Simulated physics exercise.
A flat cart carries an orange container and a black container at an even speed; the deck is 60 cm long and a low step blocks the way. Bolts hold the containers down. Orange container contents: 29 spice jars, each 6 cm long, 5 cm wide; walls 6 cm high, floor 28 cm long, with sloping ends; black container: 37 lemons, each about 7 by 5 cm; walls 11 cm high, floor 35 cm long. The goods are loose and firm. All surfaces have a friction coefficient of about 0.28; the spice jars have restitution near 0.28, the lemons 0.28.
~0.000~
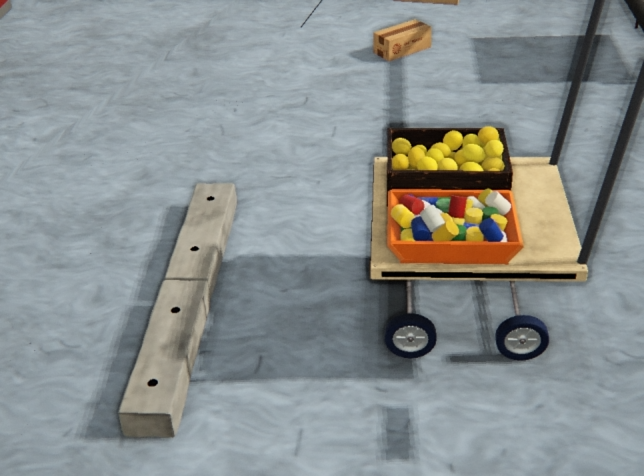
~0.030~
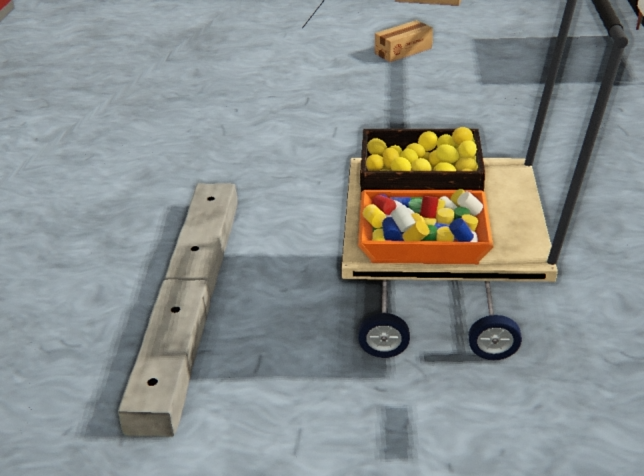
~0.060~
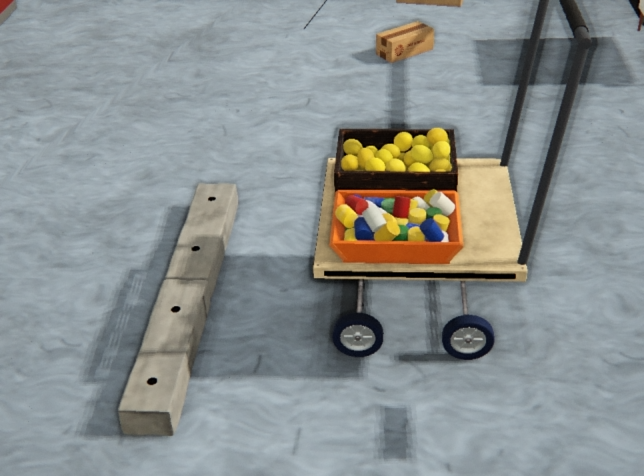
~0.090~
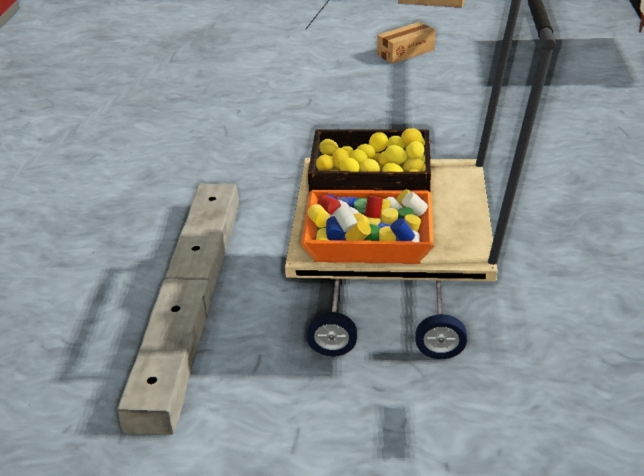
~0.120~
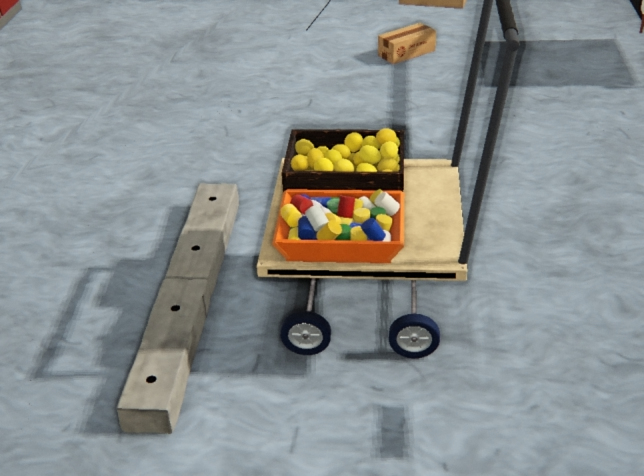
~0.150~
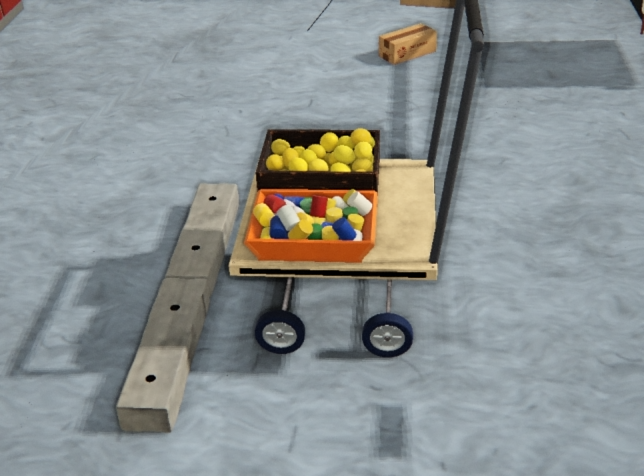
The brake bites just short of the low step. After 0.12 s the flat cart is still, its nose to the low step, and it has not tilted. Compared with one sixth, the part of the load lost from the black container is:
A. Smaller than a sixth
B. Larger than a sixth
Option A: Smaller than a sixth.
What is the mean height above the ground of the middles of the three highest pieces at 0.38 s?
Around 58 centimetres.
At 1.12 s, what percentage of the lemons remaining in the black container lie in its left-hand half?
Some 70 % of what remains.
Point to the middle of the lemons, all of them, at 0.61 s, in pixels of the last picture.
Centre: About (244, 171) px.
After 0.16 s, braking starts.
After 0.26 s, the orange container is down by 1 of 29 and the black container has all 37.
After 0.38 s, the orange container is down by 9 of 29 and the black container is down by 1 of 37.
After 0.61 s, the orange container is down by 14 of 29 and the black container is down by 2 of 37.
Final count (at 1.12 s), the orange container is down by 14 of 29 and the black container is down by 2 of 37. Asked share, 2 of 37, 5 per cent.
